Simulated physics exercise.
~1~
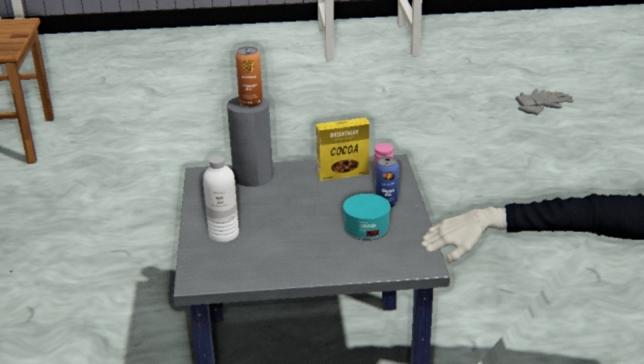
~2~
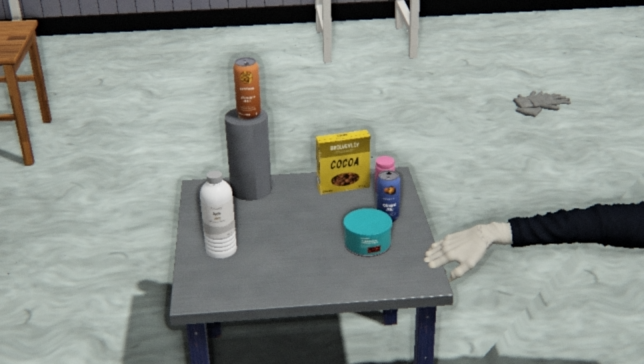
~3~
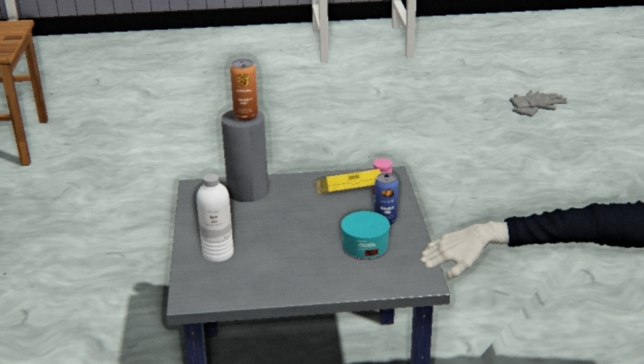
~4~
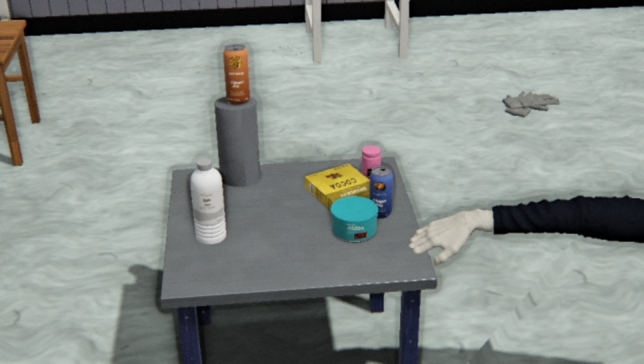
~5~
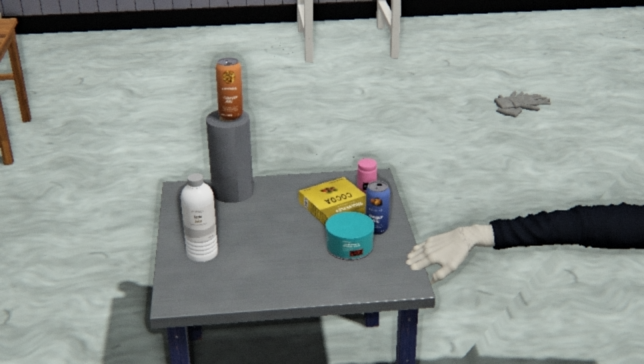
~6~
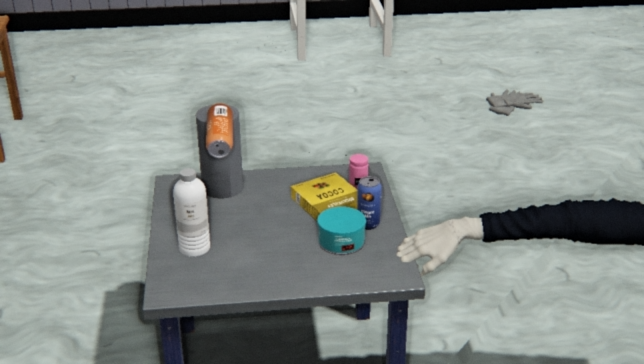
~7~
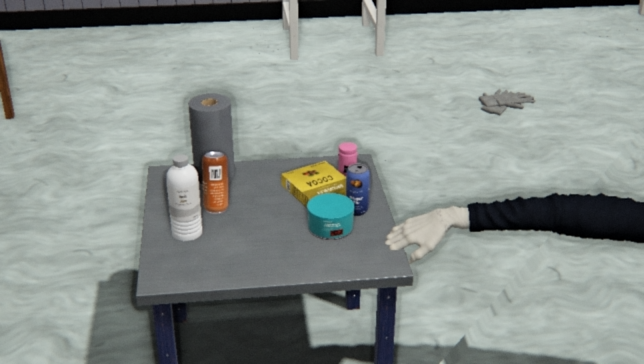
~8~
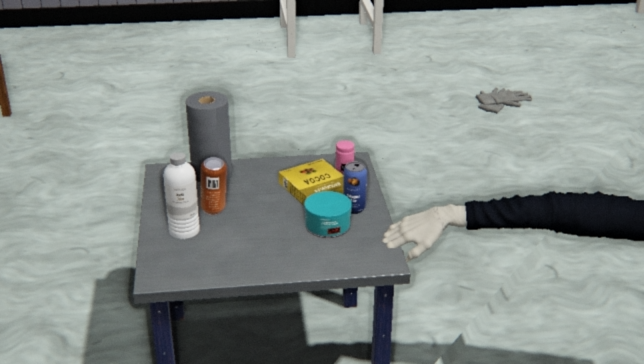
A yellow cocoa packet toppled onto its side on a small grey table, then an orange can tipped off the tall grey roll and landed upside down beside the white bottle, while the other items stayed standing and a gloved hand rested nearby.
